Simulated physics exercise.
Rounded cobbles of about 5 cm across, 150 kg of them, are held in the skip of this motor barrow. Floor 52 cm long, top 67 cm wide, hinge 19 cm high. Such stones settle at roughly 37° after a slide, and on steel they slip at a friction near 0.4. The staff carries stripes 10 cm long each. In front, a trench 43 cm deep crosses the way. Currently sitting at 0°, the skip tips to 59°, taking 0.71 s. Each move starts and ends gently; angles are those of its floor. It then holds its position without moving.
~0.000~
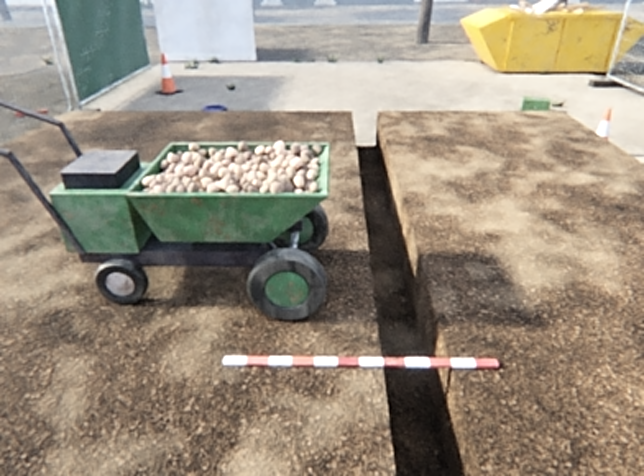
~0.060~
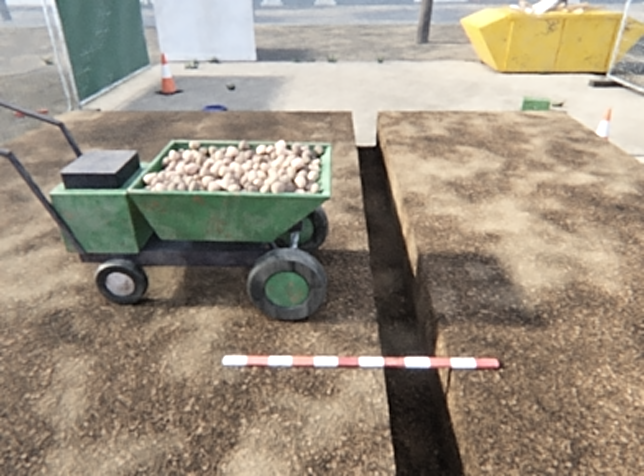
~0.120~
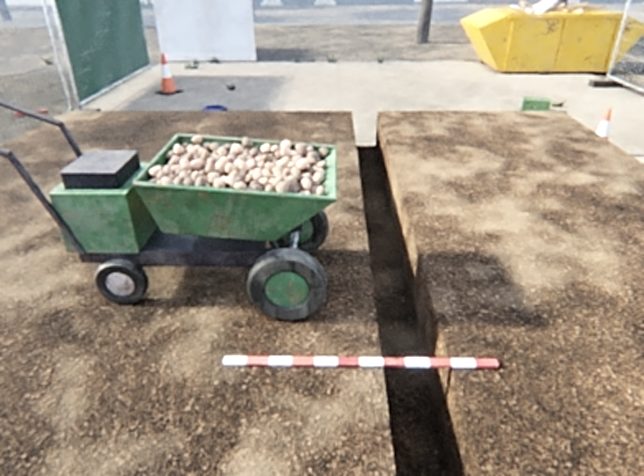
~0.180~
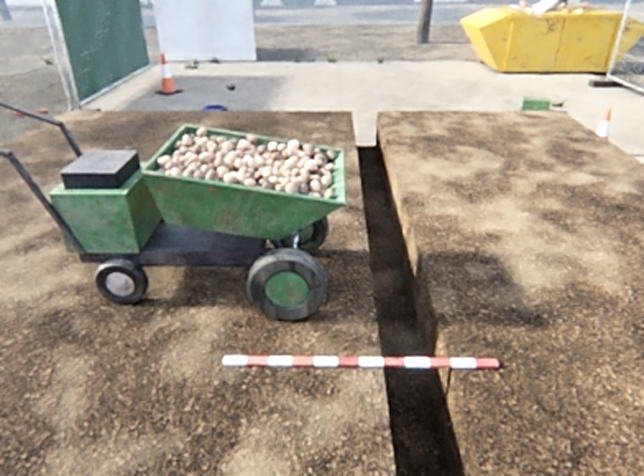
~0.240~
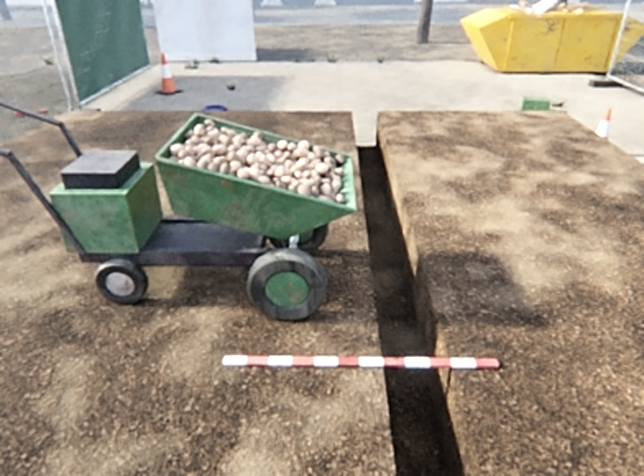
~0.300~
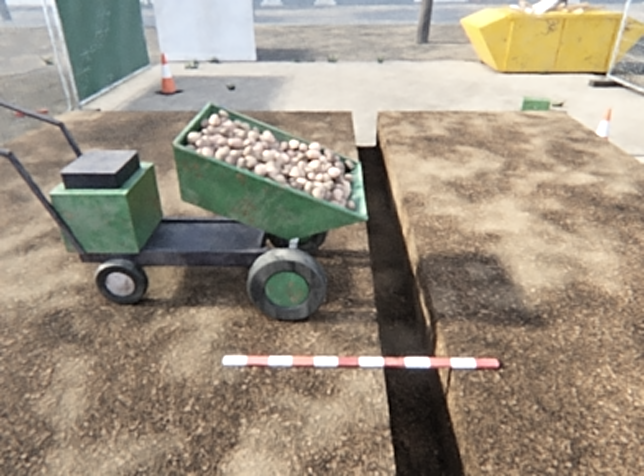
A green motor barrow full of rounded cobbles stood on bare ground beside a narrow trench, and its skip tilted steadily toward the right, the back end rising while the wheels stayed put.
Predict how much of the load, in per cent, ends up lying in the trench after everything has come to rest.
Roughly 57 per cent of it.
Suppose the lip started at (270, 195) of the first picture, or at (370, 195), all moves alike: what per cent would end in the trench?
Roughly 85 per cent, then 25 per cent.
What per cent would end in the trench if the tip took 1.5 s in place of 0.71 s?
Then some 70 per cent would.
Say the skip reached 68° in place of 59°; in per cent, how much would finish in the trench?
Close to 50 per cent then.
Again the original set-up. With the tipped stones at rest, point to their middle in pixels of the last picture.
I'd point somewhere around (418, 319).
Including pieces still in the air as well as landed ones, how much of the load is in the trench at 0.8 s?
Around 15 per cent of it, at that instant.
After 0.5 s the floor is at 50°; 100 % in the skip; the foremost stones are at (378, 213).
After 0.8 s the floor is at 59°; 82 % in the skip, 16 % in the trench, 2 % past the trench; the foremost stones are at (437, 248).
After 1.2 s the floor is at 59°; 36 % in the skip, 24 % in the trench, 40 % past the trench; the foremost stones are at (551, 286).
After 3.1 s the floor is at 59°; 0 % in the skip, 57 % in the trench, 43 % past the trench; the foremost stones are past the picture's edge.
